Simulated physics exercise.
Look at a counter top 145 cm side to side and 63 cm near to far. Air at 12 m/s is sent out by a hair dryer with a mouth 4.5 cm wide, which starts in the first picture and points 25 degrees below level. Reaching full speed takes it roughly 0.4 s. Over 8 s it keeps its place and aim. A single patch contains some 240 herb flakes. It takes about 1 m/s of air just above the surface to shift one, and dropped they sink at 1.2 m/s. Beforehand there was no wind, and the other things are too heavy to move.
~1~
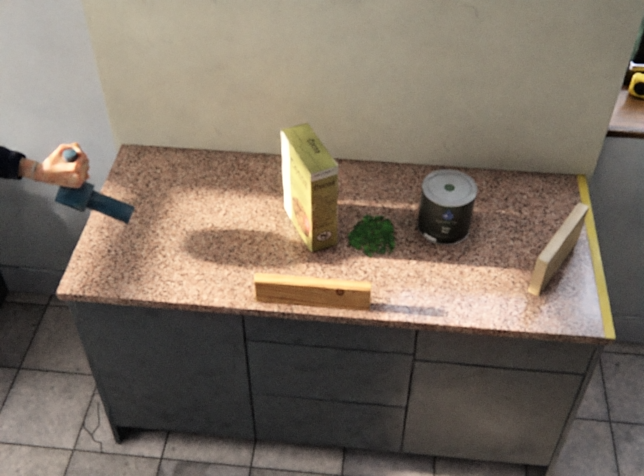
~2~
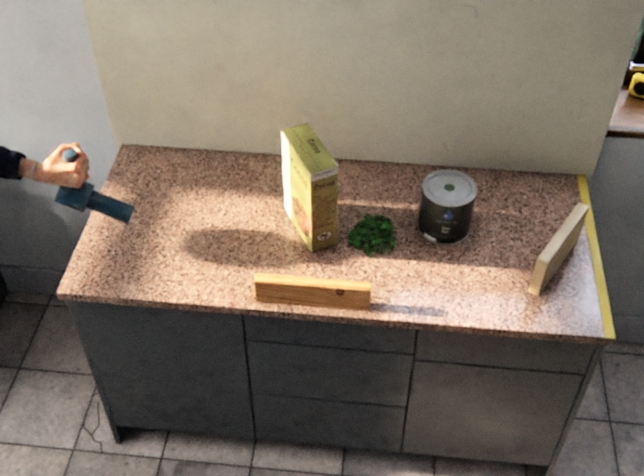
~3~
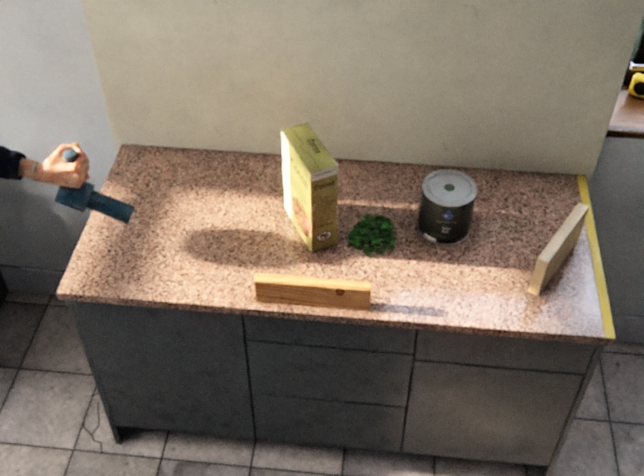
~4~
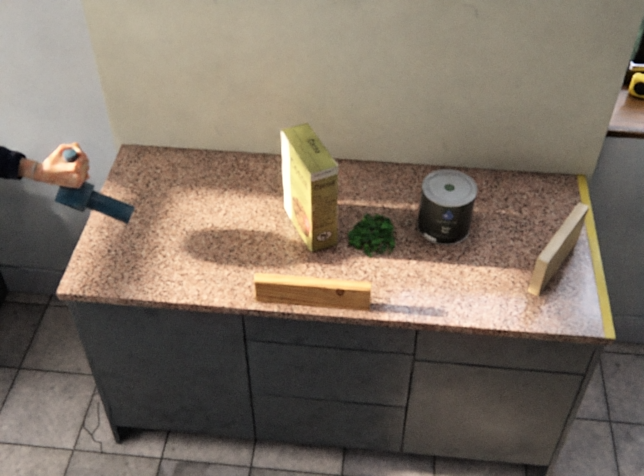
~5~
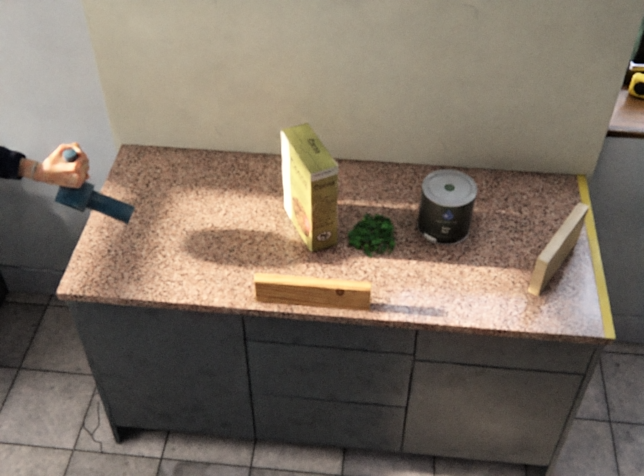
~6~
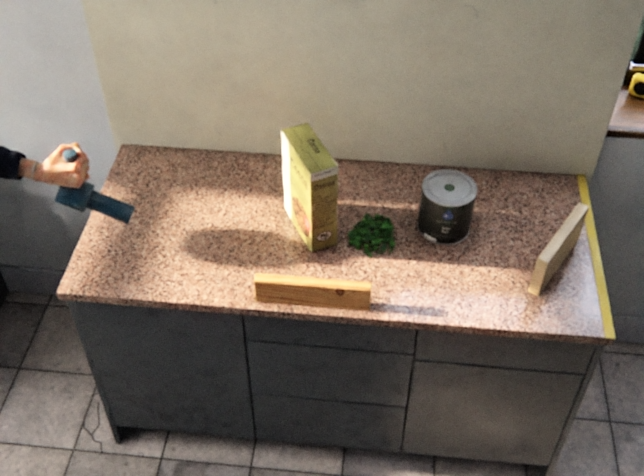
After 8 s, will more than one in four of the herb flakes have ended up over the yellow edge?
The count there does not surpass a quarter.
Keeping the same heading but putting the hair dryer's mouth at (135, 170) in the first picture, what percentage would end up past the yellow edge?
In that case some 0 per cent.
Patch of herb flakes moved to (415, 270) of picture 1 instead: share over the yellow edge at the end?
Expected share: Near 15 %.
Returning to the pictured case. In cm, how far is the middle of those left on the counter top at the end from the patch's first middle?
That comes to some 0 centimetres.
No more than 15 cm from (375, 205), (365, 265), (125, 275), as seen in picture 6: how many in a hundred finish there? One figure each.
In turn about 80 %, 80 %, 0 %.
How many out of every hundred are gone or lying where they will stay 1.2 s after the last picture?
About 80 per cent.
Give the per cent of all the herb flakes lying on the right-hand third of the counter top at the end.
Around 0 per cent.
Then, 1.2 s after the last picture, 19 % are on the move or not yet settled, 0 % are over the yellow edge; the middle of those still in play is near (373, 234).
Then, 2.2 s after the last picture, 18 % are on the move or not yet settled, 0 % are over the yellow edge; the middle of those still in play is near (373, 234).
Then, 4.0 s after the last picture, 18 % are on the move or not yet settled, 0 % are over the yellow edge; the middle of those still in play is near (373, 234).
Then, 7.6 s after the last picture, at the end, 0 % are over the yellow edge; the middle of those still in play is near (373, 234).
